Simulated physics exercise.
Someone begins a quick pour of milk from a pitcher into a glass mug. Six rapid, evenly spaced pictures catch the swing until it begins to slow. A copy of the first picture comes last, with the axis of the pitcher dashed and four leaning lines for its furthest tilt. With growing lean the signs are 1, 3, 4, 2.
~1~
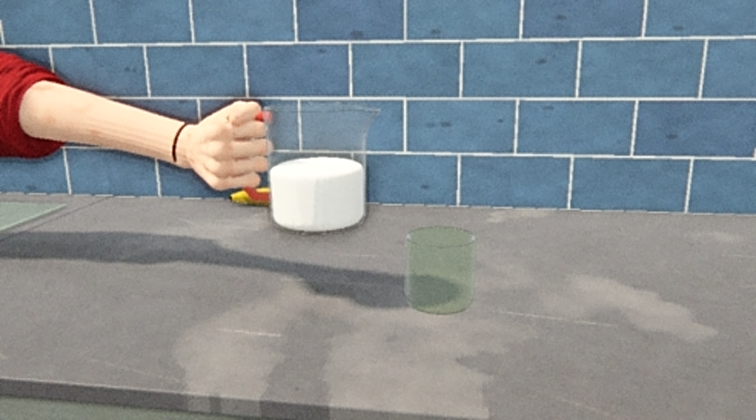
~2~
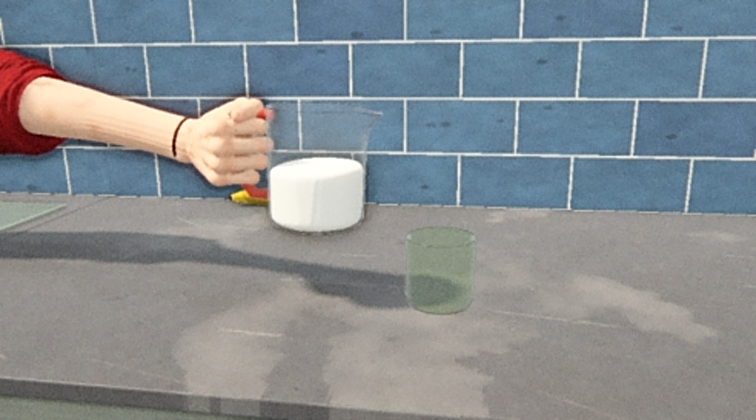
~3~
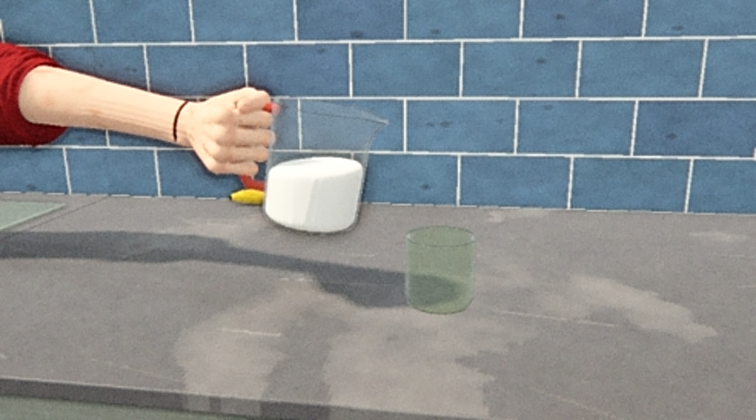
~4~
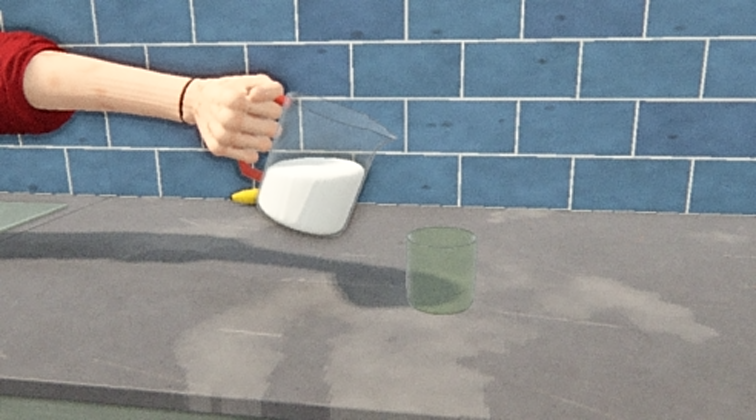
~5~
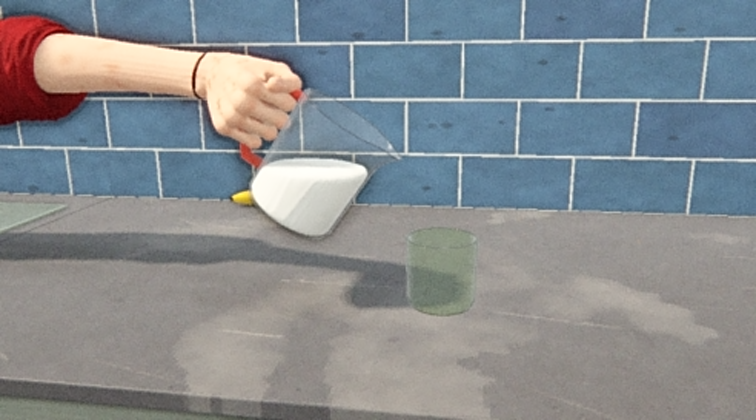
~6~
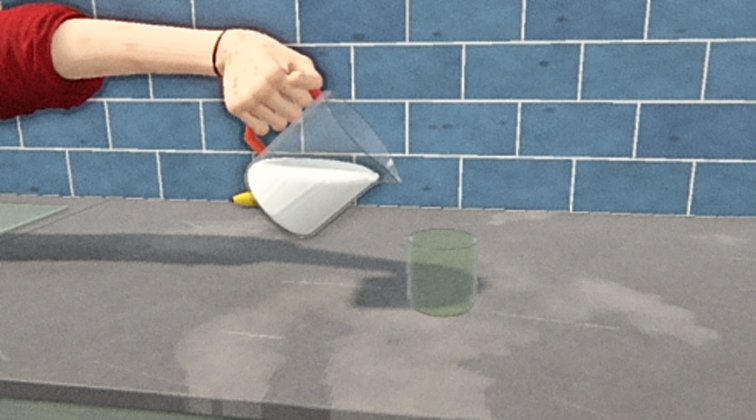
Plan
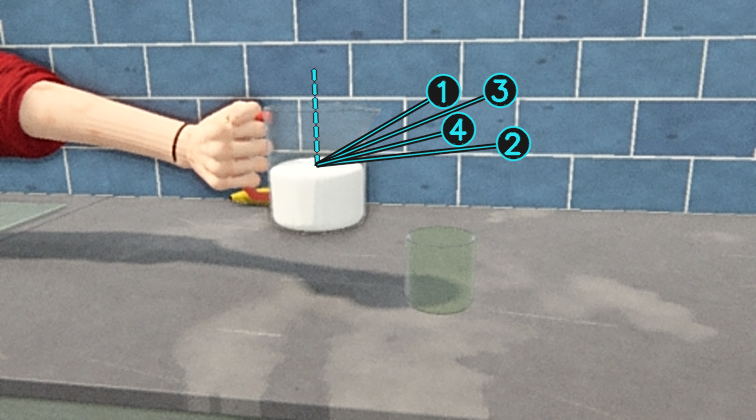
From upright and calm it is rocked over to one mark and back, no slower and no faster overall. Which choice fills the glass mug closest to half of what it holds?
Go for 3.
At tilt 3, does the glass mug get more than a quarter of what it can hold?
Yes, clearly.
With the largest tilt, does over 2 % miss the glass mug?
Yes.
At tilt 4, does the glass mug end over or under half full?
Over half.
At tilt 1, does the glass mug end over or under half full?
Under half.
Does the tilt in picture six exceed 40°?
Yes.
On the marked copy, 1 at (428, 100); 2 at (496, 145); 3 at (485, 96); 4 at (442, 133).
With 1, the glass mug ends with about 27 % of what it can hold.
With 2, the glass mug ends with about 65 % of what it can hold; 28 % of the milk is spilt.
With 3, the glass mug ends with about 53 % of what it can hold.
With 4, the glass mug ends with about 74 % of what it can hold; 5 % of the milk is spilt.
